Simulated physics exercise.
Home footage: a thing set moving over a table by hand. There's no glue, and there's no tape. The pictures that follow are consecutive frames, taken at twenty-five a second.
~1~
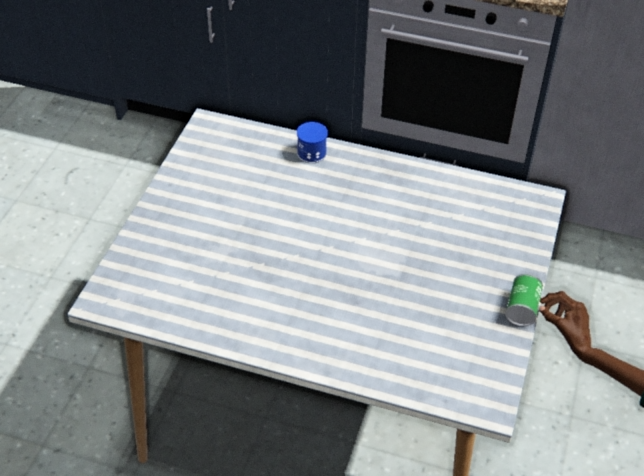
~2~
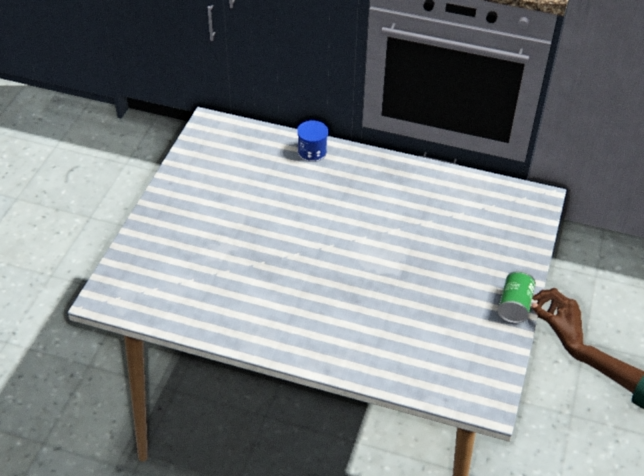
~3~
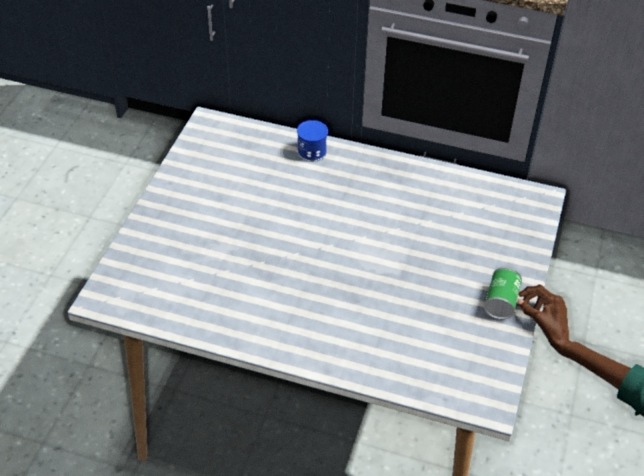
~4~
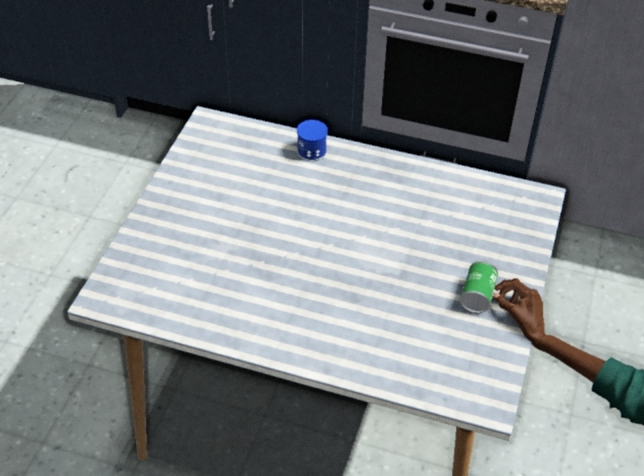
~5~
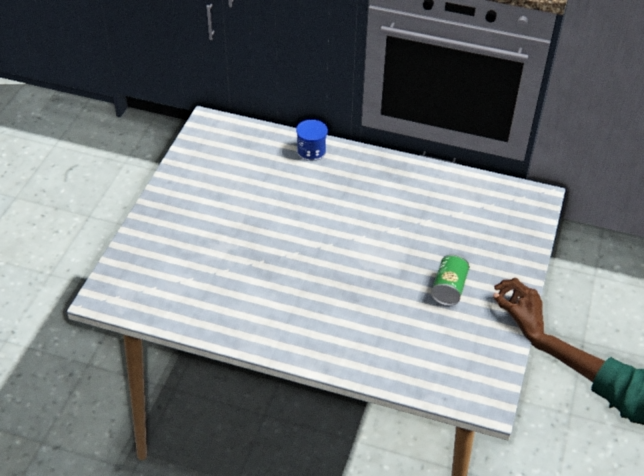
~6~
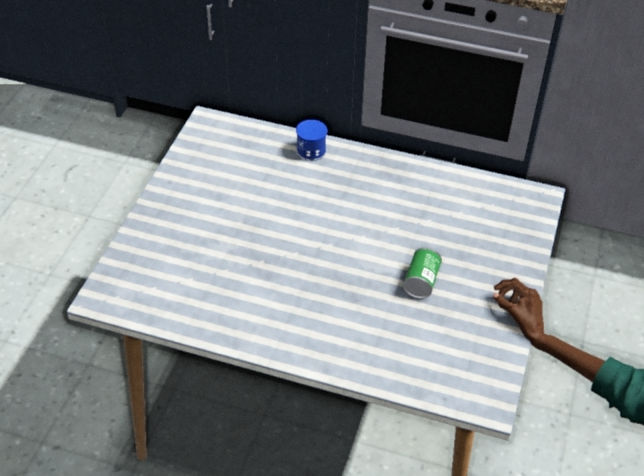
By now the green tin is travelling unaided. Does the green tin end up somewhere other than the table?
Yes, it ends up off the table.
Then, 0.20 s on from there, green tin shifted well along near (291, 240).
Then, 0.60 s on from there, green tin now off the table.
Then, 0.90 s on from there, things are still on the move.
Then, 1.20 s on from there, as before.
In the end, off the table, green tin.
